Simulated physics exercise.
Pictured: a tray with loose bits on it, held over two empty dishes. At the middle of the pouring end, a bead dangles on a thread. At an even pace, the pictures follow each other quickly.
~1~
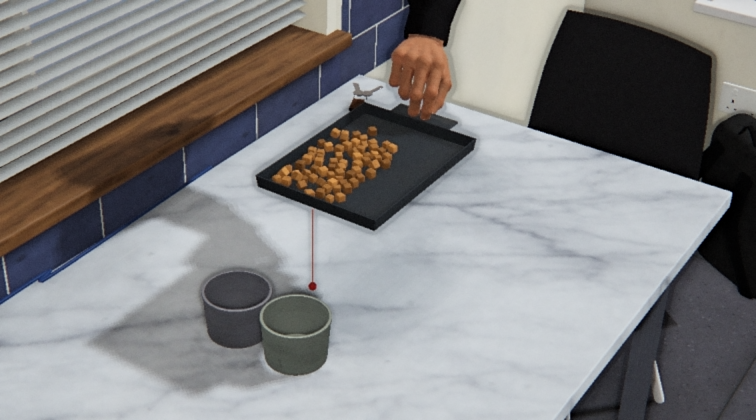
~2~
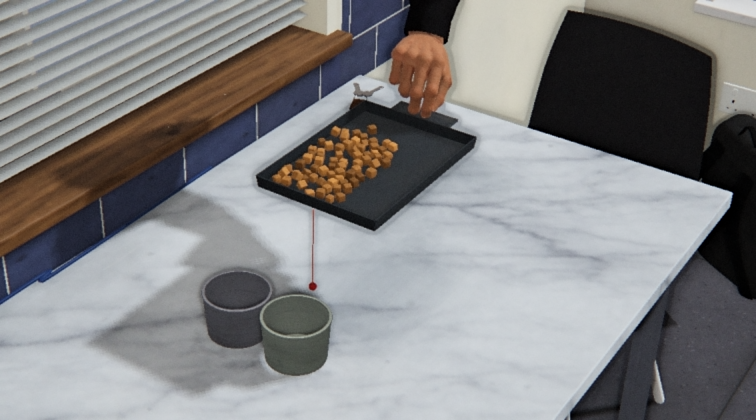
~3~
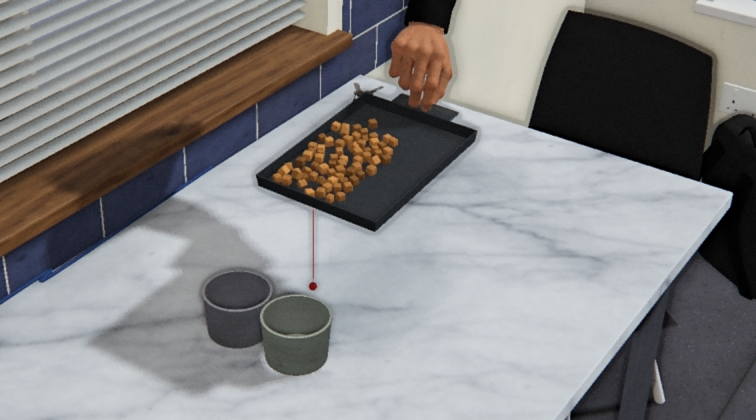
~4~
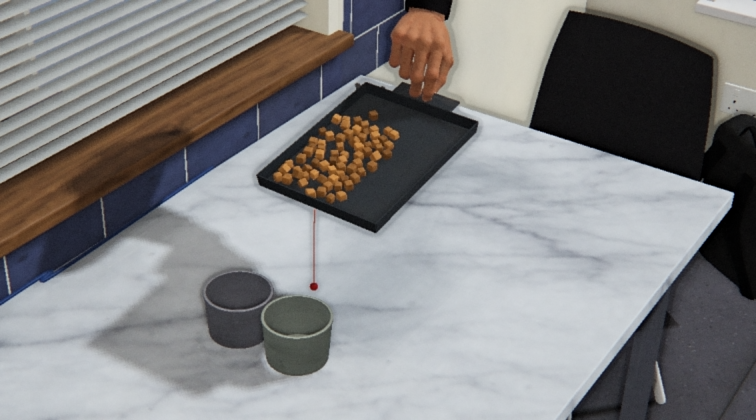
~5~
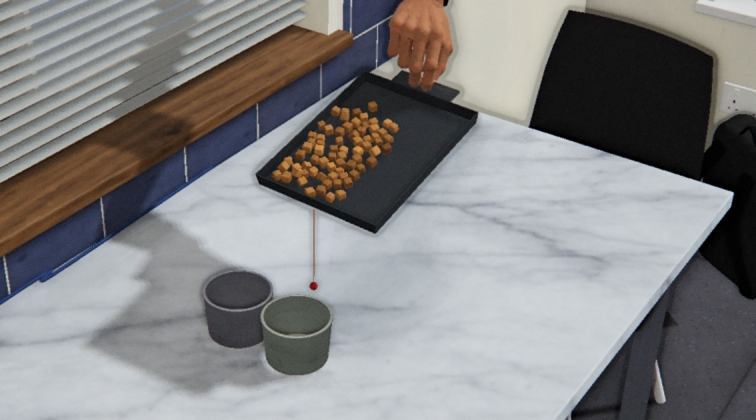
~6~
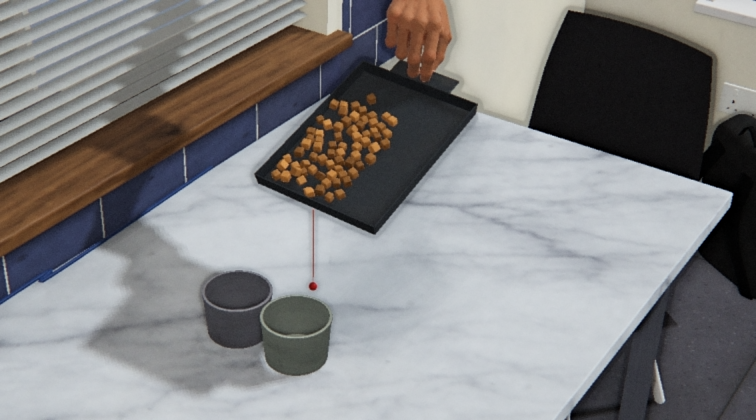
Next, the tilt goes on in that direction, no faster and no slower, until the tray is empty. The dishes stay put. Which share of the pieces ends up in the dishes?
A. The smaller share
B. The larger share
The smaller share.
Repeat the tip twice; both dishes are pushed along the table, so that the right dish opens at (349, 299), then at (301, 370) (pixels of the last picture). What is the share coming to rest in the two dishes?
I'd expect some 0 percent, and then some 20 percent.
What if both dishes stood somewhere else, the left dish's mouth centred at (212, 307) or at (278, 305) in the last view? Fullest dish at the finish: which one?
Placement one: The right-positioned dish. Placement two: The right-positioned dish.
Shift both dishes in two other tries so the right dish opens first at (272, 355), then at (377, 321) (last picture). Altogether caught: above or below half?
For the earlier try a smaller portion is kept, for the later one a smaller portion.
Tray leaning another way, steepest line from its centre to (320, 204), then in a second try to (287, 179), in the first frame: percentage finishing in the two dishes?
First case: 60 %; second case: 20 %.
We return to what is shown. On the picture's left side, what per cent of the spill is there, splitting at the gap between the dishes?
Left fraction: Around 30 per cent.
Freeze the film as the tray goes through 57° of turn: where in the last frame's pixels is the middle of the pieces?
The load is centred about (325, 186).
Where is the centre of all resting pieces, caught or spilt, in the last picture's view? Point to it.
The centre comes to rest near (297, 376).
Soon, tray tipped steeply; all on the tray.
A while on, tray tipped right over; nearly all on the tray; a stray few outside both.
Towards the end, tray tipped past a quarter turn; about a quarter in the right dish; a stray few in the left dish; about two thirds outside both.
Finally, tray tipped past a quarter turn; about a quarter in the right dish; a stray few in the left dish; about two thirds outside both.
